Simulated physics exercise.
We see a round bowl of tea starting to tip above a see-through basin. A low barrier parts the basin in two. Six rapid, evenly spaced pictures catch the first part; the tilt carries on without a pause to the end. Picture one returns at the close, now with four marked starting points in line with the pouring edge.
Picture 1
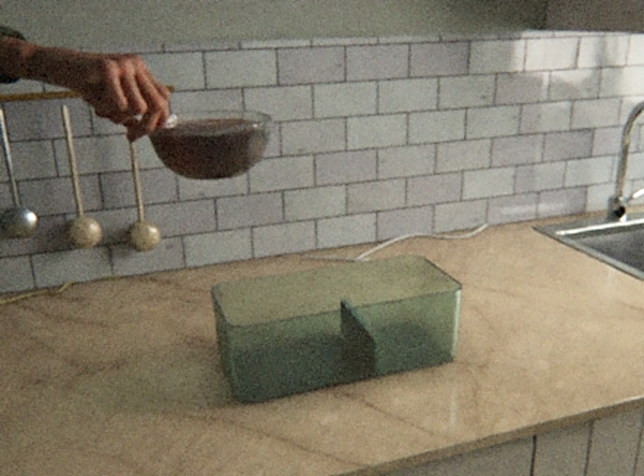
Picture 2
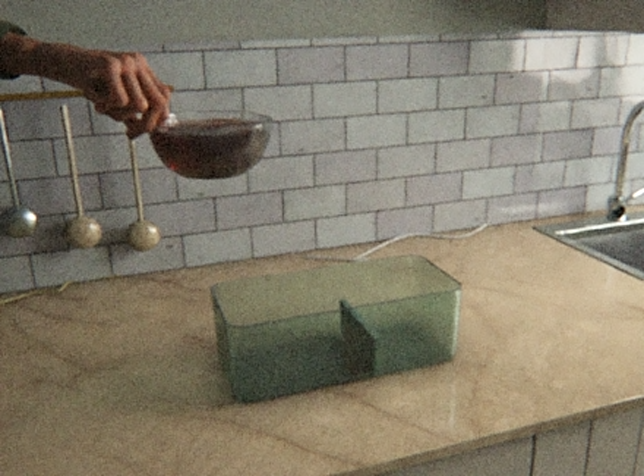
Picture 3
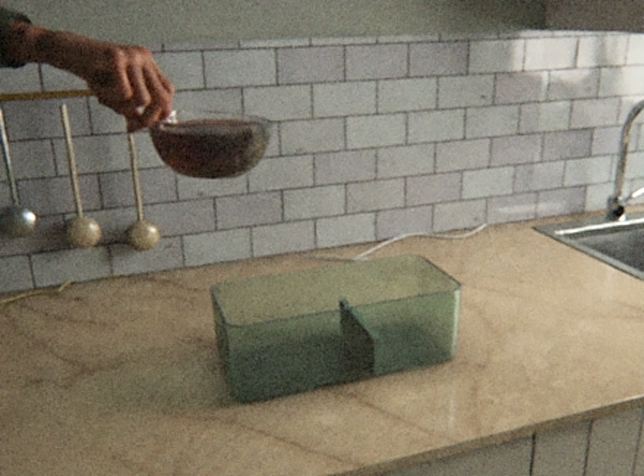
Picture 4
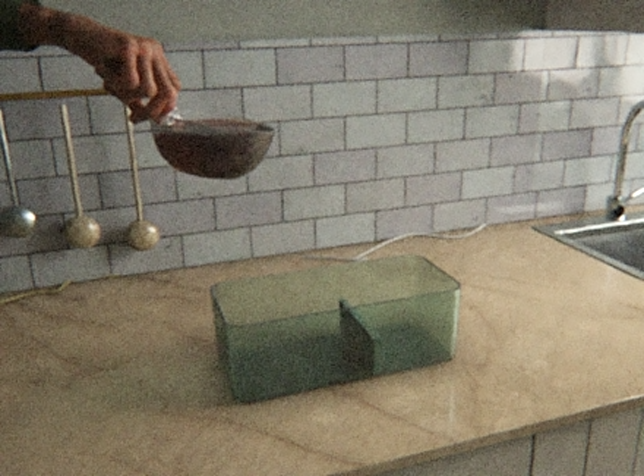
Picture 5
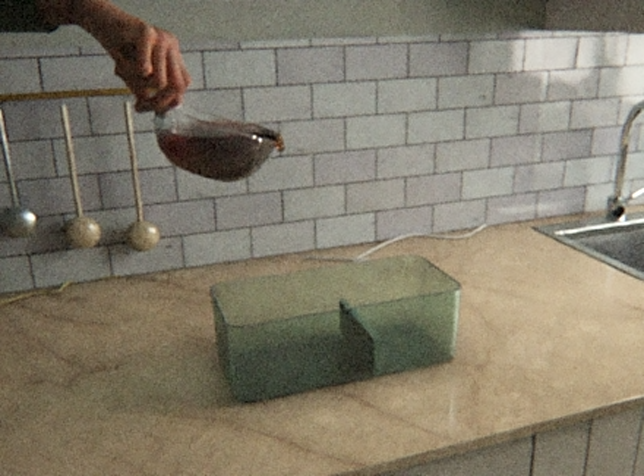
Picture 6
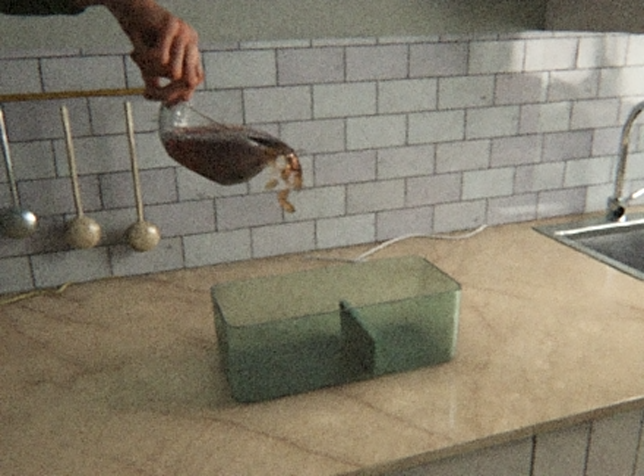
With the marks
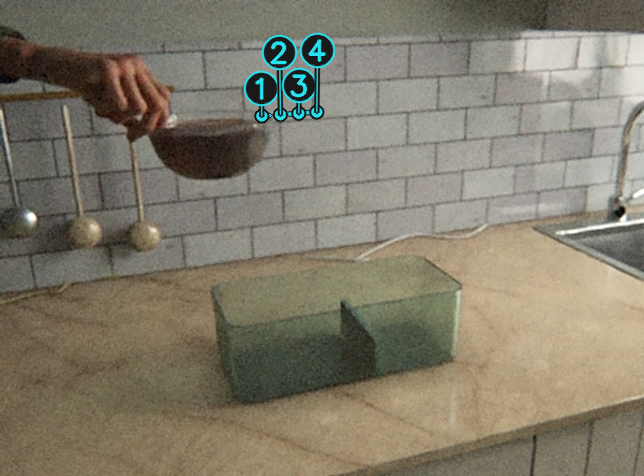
A round glass bowl of tea, held by a hand above a see-through green basin with a low divider, stayed upright briefly, then tilted to the right until tea poured over its lip.
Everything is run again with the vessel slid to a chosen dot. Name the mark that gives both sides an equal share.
Go for 3.
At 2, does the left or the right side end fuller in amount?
The left one.
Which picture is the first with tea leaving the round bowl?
Picture 5.
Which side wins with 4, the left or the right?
More ends on the right.
In cyan, 1 at (261, 116); 2 at (280, 114); 3 at (298, 113); 4 at (316, 112).
With 1, about 96 % ends left of the wall and 2 % right of it.
With 2, about 75 % ends left of the wall and 22 % right of it; 3 % is lost outside.
With 3, about 44 % ends left of the wall and 54 % right of it.
With 4, about 24 % ends left of the wall and 74 % right of it.
